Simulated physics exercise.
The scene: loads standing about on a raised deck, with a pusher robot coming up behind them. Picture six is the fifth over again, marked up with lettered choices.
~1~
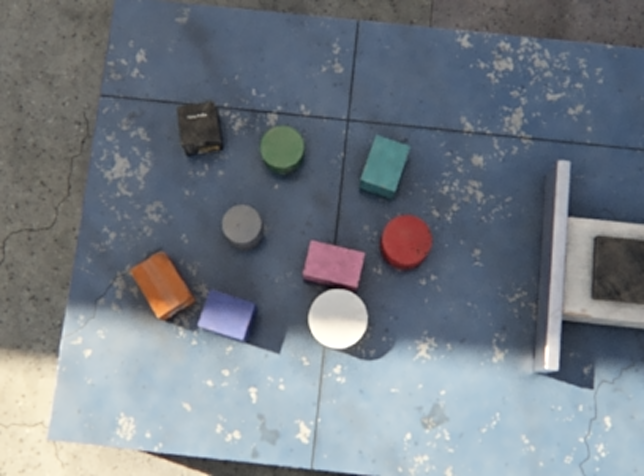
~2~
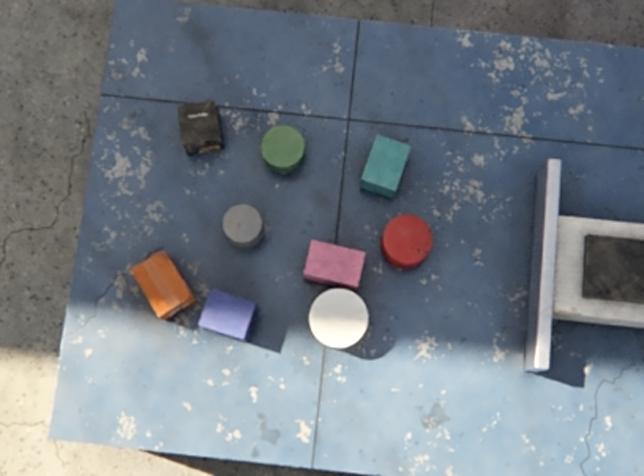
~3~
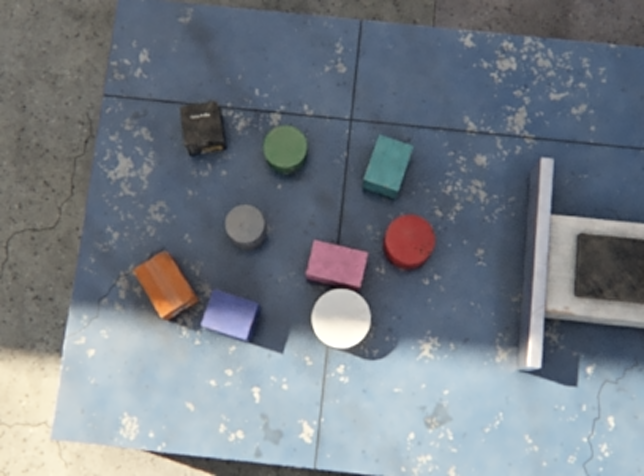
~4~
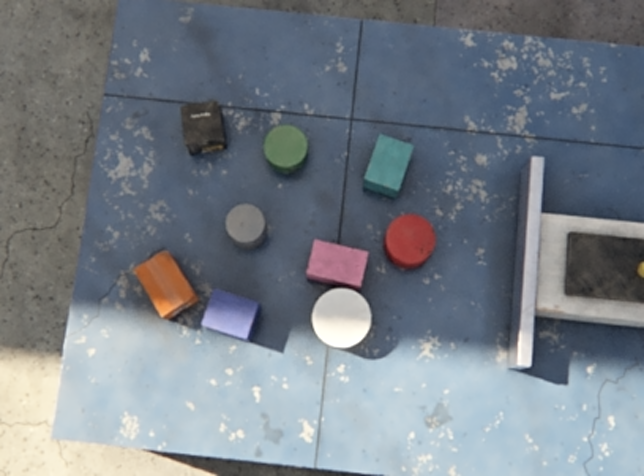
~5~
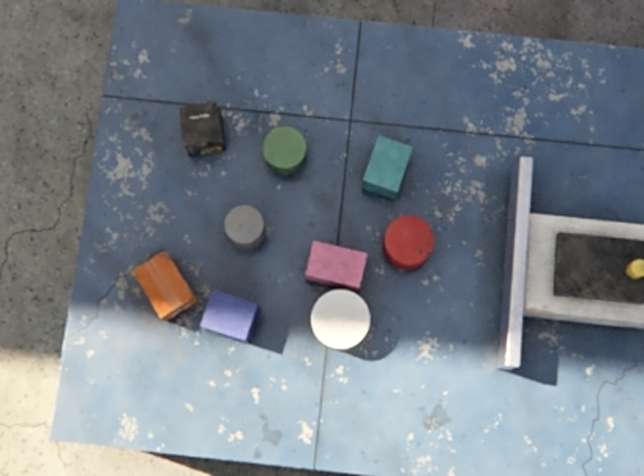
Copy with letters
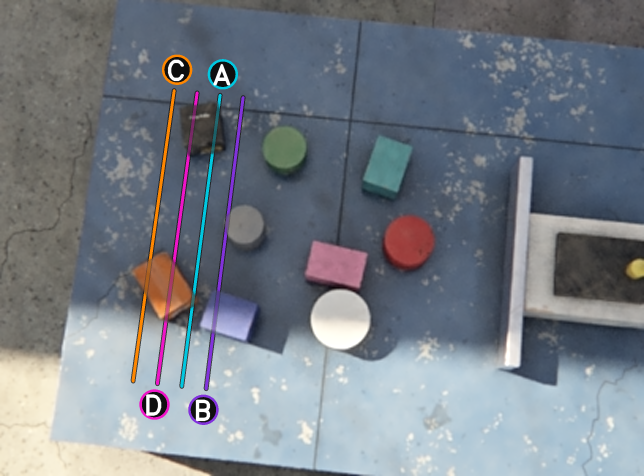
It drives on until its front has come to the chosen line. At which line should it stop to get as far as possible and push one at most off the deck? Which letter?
Up to line C.
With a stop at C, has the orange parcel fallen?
By then, yes.
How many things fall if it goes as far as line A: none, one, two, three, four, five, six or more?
By then, none.
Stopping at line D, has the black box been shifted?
By then, yes.
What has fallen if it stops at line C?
It is the orange parcel.
On the copy, A at (201, 236); B at (225, 239); C at (154, 232); D at (178, 234).
On C. First, robot (461, 253); turquoise crate (369, 166); pink crate (331, 270).
Then, robot (328, 240); orange parcel (136, 287); black box (177, 120).
Finally, robot (224, 229); orange parcel over the edge; grey canister (87, 213); one fallen.
By contrast, A is within the limit but short; B is within the limit but short; D is within the limit but short.
